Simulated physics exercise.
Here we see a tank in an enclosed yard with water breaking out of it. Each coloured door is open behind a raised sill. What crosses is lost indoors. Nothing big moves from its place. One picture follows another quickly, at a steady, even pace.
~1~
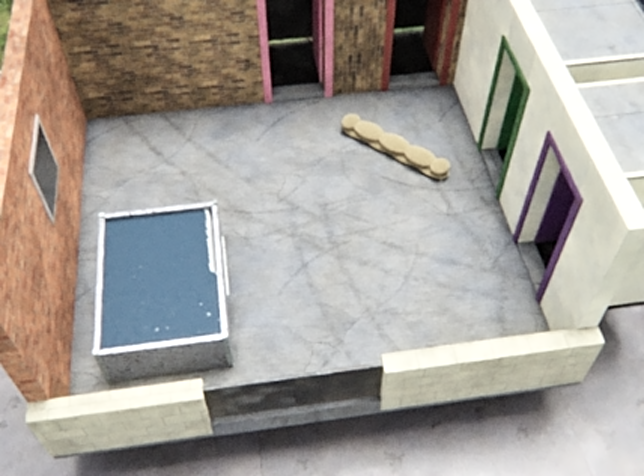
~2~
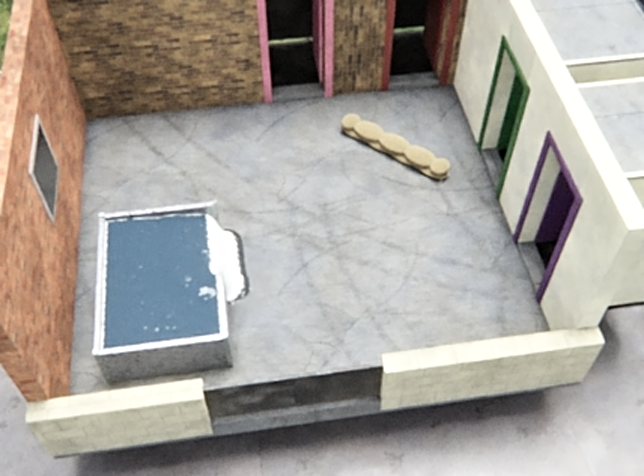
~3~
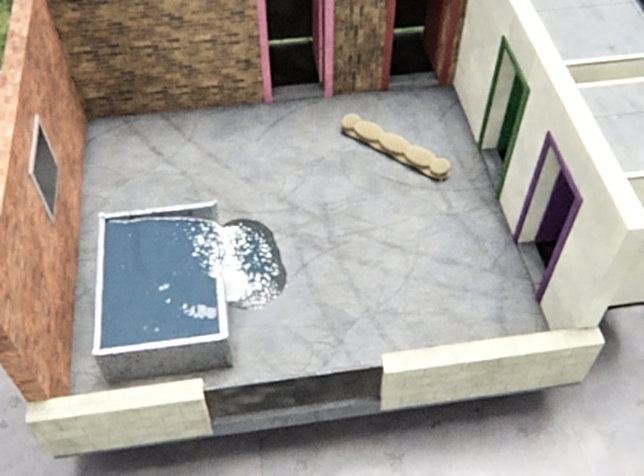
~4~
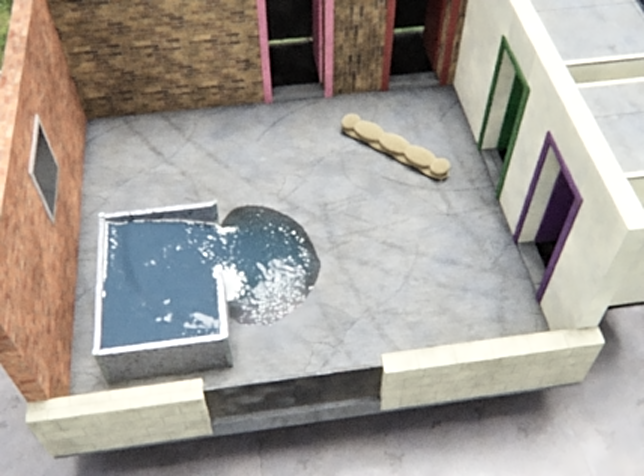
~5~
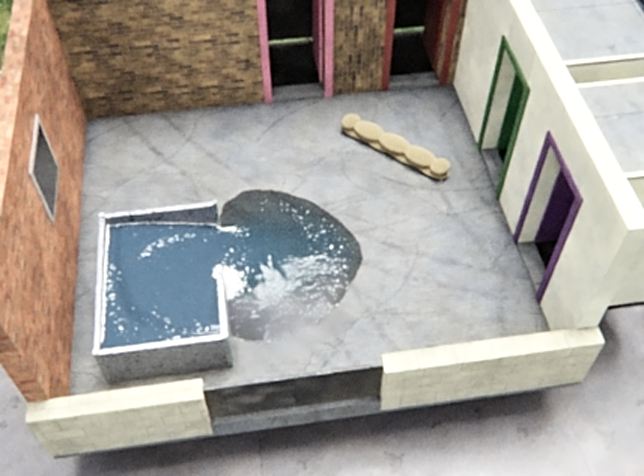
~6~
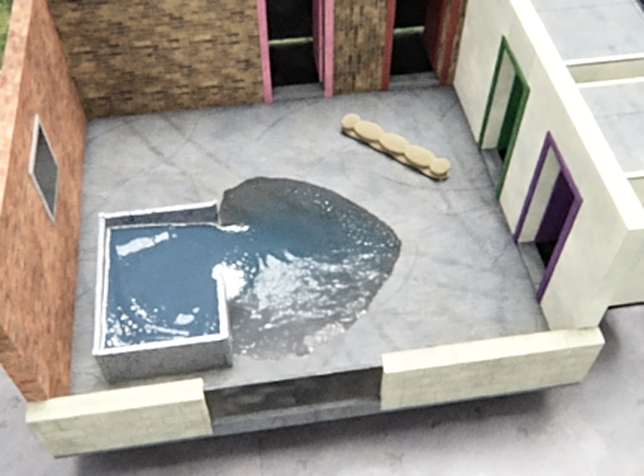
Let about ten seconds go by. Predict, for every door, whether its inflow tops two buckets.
The red door doesn't overshoot the mark there; the pink door doesn't overshoot the mark there; the purple door overshoots the mark there; the green door overshoots the mark there.
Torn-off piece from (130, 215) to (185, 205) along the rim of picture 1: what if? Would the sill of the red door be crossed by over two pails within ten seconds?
Red door remains below.
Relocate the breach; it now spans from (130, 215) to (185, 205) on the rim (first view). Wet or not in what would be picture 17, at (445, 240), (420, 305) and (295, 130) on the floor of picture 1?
In the order you gave them, I get still bare, still bare, drenched.
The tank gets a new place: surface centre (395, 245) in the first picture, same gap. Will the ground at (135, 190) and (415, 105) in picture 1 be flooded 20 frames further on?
Point 1: Not wet; point 2: Soaked through.
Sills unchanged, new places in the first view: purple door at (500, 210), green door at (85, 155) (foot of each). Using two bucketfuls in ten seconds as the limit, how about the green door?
Result - green: Remains below the limit.
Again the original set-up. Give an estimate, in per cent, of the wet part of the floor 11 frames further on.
That's roughly 50 per cent.
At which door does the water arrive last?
The red door.
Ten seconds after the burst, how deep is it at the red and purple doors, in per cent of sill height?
Respectively about 70 and 120 per cent.
A moment on, water covers 40 % of the floor; the red door not reached, the pink door not reached, the purple door wet at the sill, nothing in, the green door not reached.
Next, water covers 50 % of the floor; the red door not reached, the pink door wet at the sill, nothing in, the purple door over two buckets in, the green door under two buckets in.
Then, water covers 55 % of the floor; the red door wet at the sill, nothing in, the pink door under two buckets in, the purple door far over two buckets in, the green door over two buckets in.
Later, water covers 70 % of the floor; the red door wet at the sill, nothing in, the pink door under two buckets in, the purple door far over two buckets in, the green door over two buckets in.
In the end, water covers 95 % of the floor; the red door wet at the sill, nothing in, the pink door under two buckets in, the purple door far over two buckets in, the green door over two buckets in.
